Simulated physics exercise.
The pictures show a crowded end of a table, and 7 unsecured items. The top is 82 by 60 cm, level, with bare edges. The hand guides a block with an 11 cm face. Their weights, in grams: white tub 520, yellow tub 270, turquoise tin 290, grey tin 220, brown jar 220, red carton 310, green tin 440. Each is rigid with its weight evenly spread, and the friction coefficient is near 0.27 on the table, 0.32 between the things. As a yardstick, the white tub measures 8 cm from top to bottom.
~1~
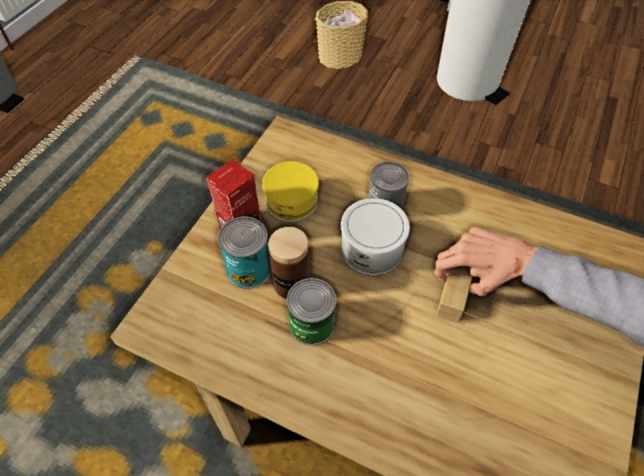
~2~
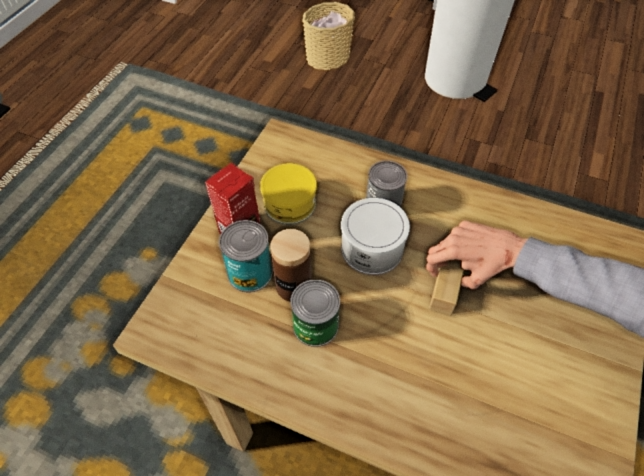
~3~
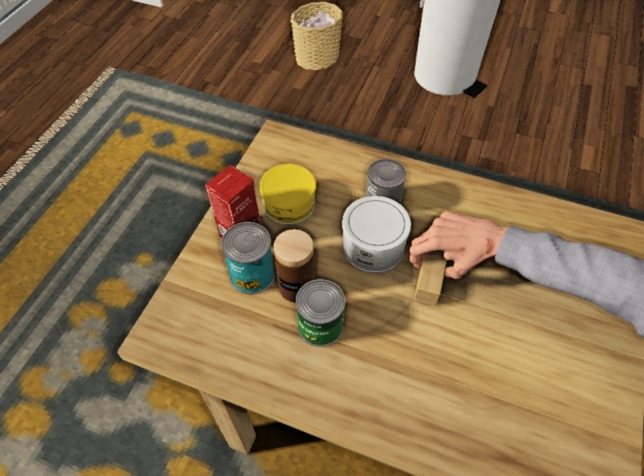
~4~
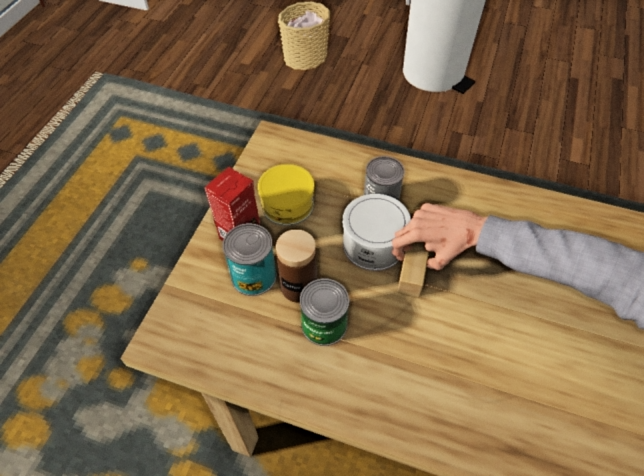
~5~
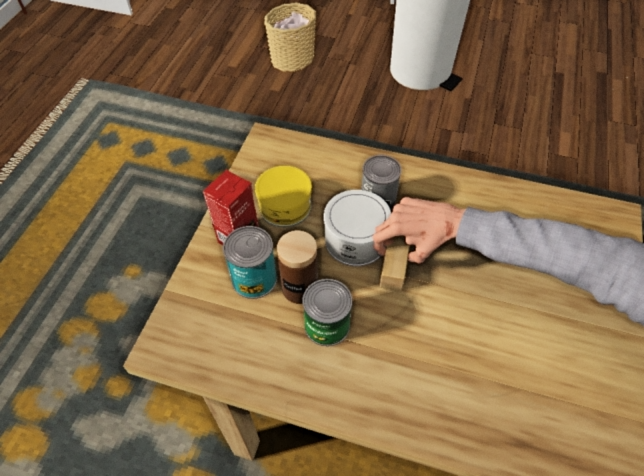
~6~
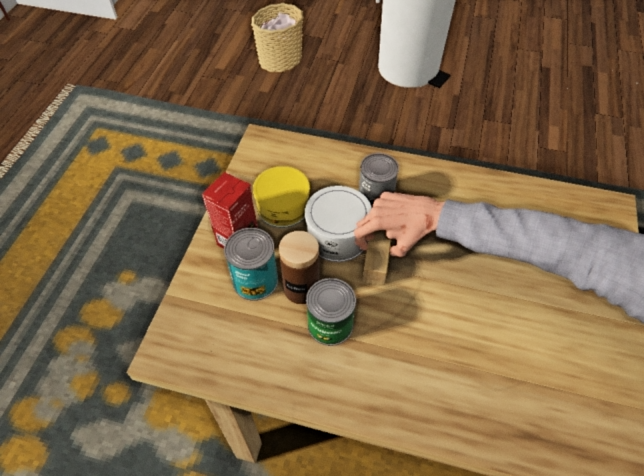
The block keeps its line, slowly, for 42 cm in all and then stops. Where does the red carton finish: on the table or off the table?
The red carton drops to the floor.
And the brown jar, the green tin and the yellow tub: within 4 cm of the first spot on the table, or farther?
The brown jar keeps its place; the green tin keeps its place; the yellow tub ends elsewhere.
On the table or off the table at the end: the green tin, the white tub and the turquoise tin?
The green tin ends on the table; the white tub ends off the table; the turquoise tin is still on the table.
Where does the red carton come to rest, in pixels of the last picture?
Near (167, 420).
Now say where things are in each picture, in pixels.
In the first frame, pusher on by 0 cm; red carton (236, 204); white tub (374, 237).
In the second frame, pusher on by 2 cm; turquoise tin (247, 257); grey tin (385, 191).
In the third frame, pusher on by 5 cm; brown jar (295, 268); green tin (320, 314).
In the fourth frame, pusher on by 8 cm; white tub (375, 233); yellow tub (287, 195).
In the fifth frame, pusher on by 12 cm; white tub (357, 228) shifted 3 cm; turquoise tin (251, 263).
In the sixth frame, pusher on by 15 cm; red carton (233, 217); brown jar (300, 269).
Then, 0.80 s past the last view, pusher on by 26 cm; red carton shifted 2 cm near (221, 217); white tub shifted 18 cm; yellow tub shifted 7 cm.
Then, 1.80 s past the last view, pusher on by 40 cm; red carton now off the table; white tub shifted 32 cm; yellow tub shifted 11 cm.
Then, 2.20 s past the last view, pusher on by 42 cm; white tub now off the table; yellow tub shifted 11 cm; turquoise tin shifted 2 cm.
Then, 2.50 s past the last view, pusher on by 42 cm; yellow tub shifted 11 cm; turquoise tin shifted 2 cm.
Finally, off the table, white tub and red carton; not toppled but over 4 cm from the start, yellow tub; the other 4 still in place (within 4 cm). Final places as that camera would see them, red carton near (167, 420).
